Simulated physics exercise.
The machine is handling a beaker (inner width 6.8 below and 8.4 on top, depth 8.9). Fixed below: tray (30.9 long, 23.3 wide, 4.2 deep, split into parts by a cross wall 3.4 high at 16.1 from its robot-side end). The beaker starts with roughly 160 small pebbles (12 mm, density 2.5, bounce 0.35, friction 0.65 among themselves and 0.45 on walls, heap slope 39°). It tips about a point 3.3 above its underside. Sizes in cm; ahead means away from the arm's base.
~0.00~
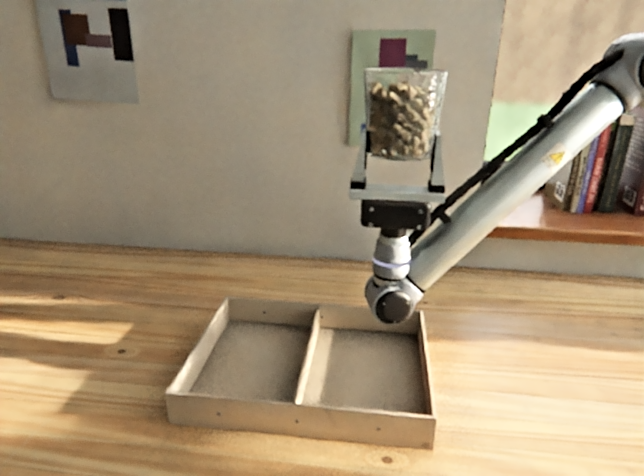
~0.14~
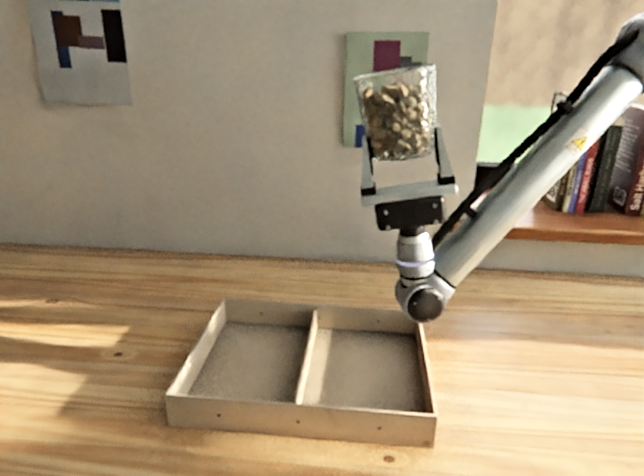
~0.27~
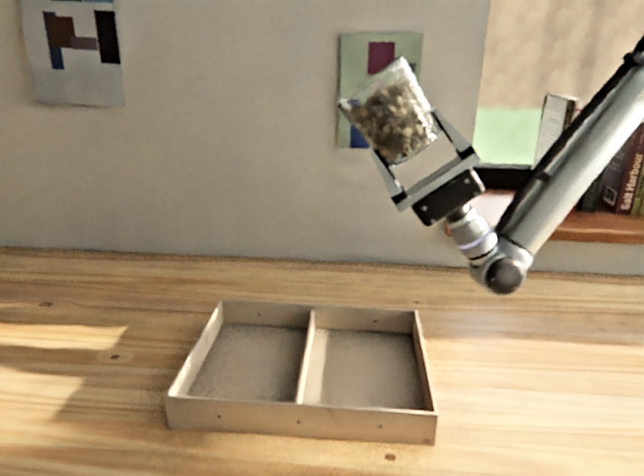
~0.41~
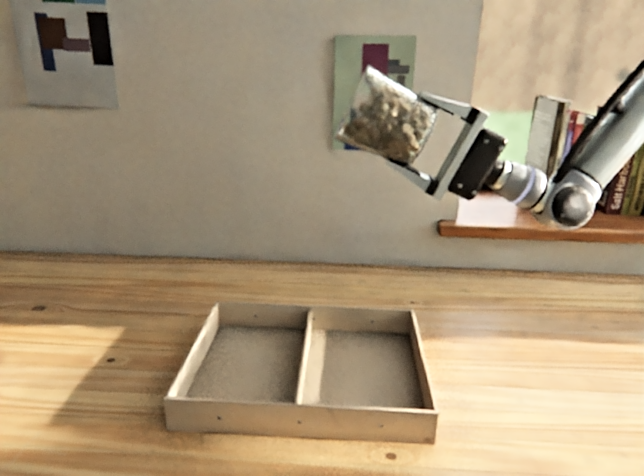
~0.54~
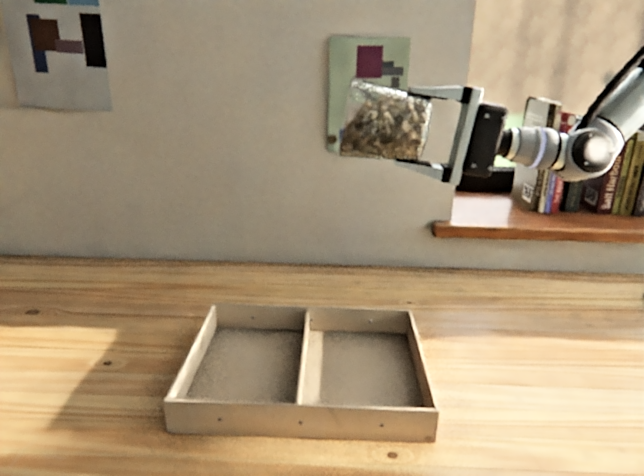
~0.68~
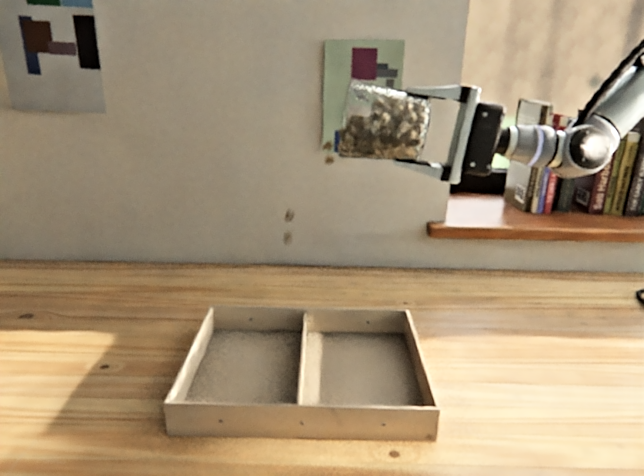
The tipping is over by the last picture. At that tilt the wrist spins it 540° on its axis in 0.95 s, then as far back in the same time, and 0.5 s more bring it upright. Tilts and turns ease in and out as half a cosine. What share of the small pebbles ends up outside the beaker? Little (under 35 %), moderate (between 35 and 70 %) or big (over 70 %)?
Answer: Moderate; between 35 and 70 % of the small pebbles finish outside the beaker.
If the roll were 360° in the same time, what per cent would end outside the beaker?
In that case some 50 per cent.
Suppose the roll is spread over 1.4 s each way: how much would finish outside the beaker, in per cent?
Then about 65 per cent.
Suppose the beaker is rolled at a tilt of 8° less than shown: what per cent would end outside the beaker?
Then about 20 per cent.
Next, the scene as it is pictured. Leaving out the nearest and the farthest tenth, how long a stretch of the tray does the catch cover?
Some 18 cm.
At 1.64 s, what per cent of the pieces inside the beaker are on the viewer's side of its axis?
Some 65 per cent.
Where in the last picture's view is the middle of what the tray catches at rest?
Near (266, 371).
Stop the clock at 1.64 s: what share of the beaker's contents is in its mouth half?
About 40 per cent.
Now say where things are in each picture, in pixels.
The first frame shows beaker middle at (402, 115), upright; upper third of the load around (404, 102), from x 375 to 430, top at y 90; 162 in the beaker.
The second frame shows beaker middle at (399, 115), tipped 11°; upper third of the load around (401, 103), from x 365 to 430, top at y 90.
The third frame shows beaker middle at (393, 116), tipped 37°; upper third of the load around (399, 104), from x 355 to 430, top at y 85.
The fourth frame shows beaker middle at (388, 121), tipped 66°; upper third of the load around (393, 106), from x 350 to 430, top at y 90.
The fifth frame shows beaker middle at (386, 124), tipped 82°; upper third of the load around (394, 110), from x 330 to 420, top at y 100.
The sixth frame shows beaker middle at (385, 124), tipped 83°; upper third of the load around (395, 114), from x 285 to 420, top at y 100; 159 in the beaker, 3 in flight or on a rim.
By 1.64 s, tipped 83°, highest piece 37 above the table; 110 in the beaker, 31 in the far-side part, 6 in the robot-side part, 15 in flight or on a rim.
By 2.60 s, tipped 83°, highest piece 36 above the table; 77 in the beaker, 62 in the far-side part, 16 in the robot-side part, 7 in flight or on a rim.
By 3.28 s, upright, highest piece 39 above the table; 74 in the beaker, 68 in the far-side part, 20 in the robot-side part.
By 3.98 s, upright, highest piece 39 above the table; 74 in the beaker, 68 in the far-side part, 20 in the robot-side part.
Final count, 74 in the beaker, 68 in the far-side part, 20 in the robot-side part. That is 54 % outside the beaker.
